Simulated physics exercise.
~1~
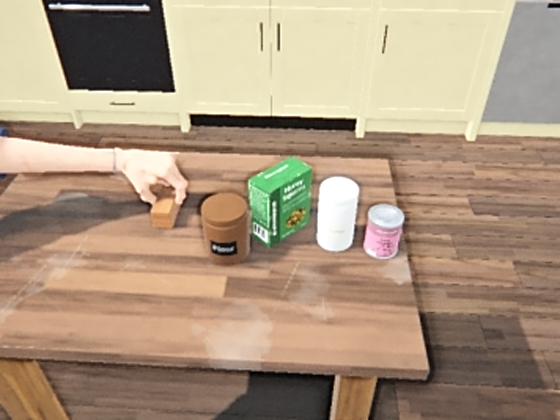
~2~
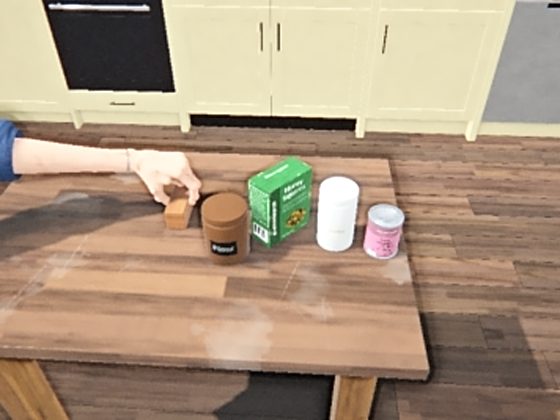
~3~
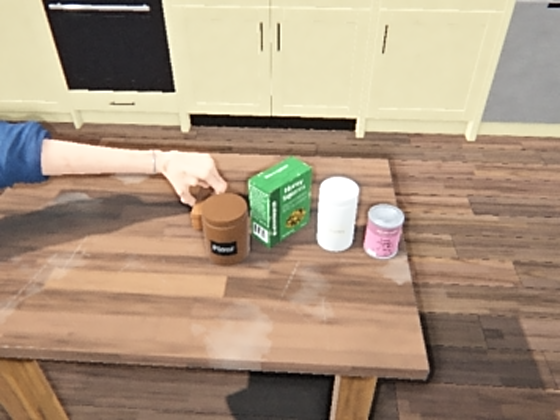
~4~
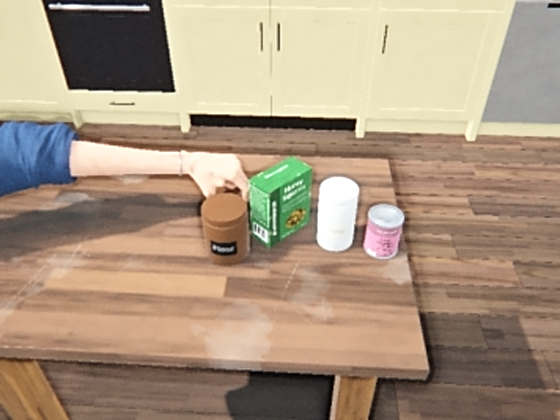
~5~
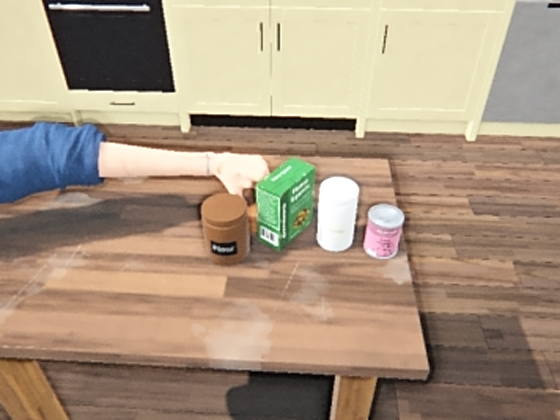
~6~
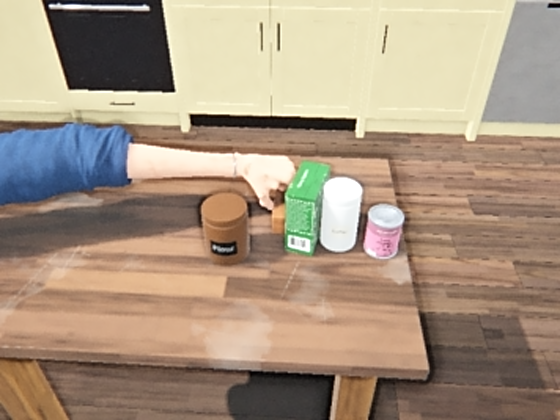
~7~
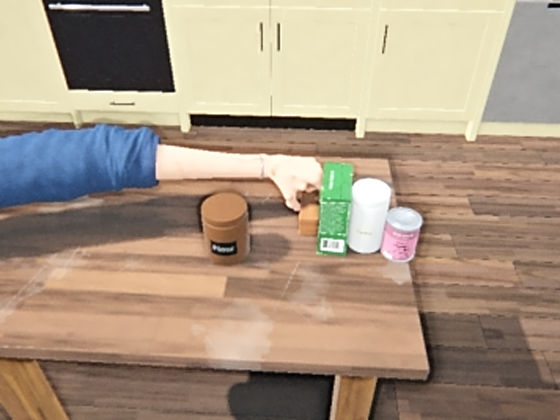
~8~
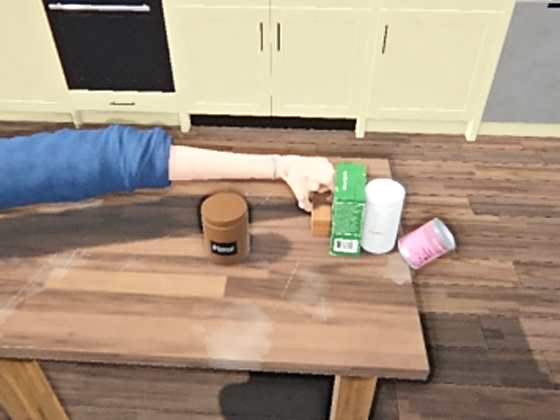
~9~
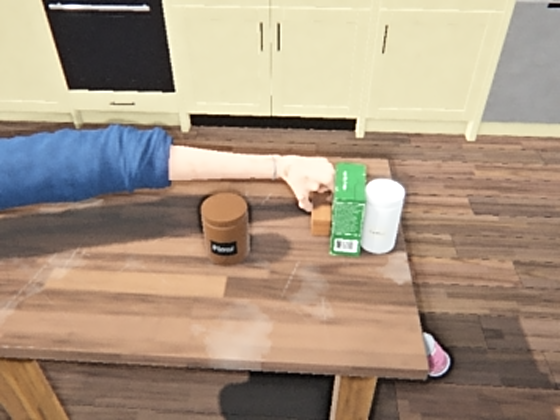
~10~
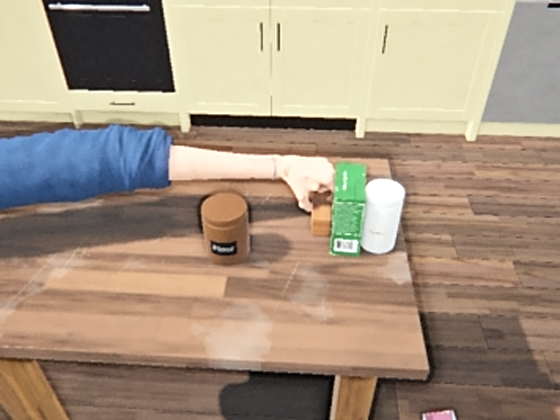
A block pushed by hand shoves a packet and jar, sending a tin off the table.
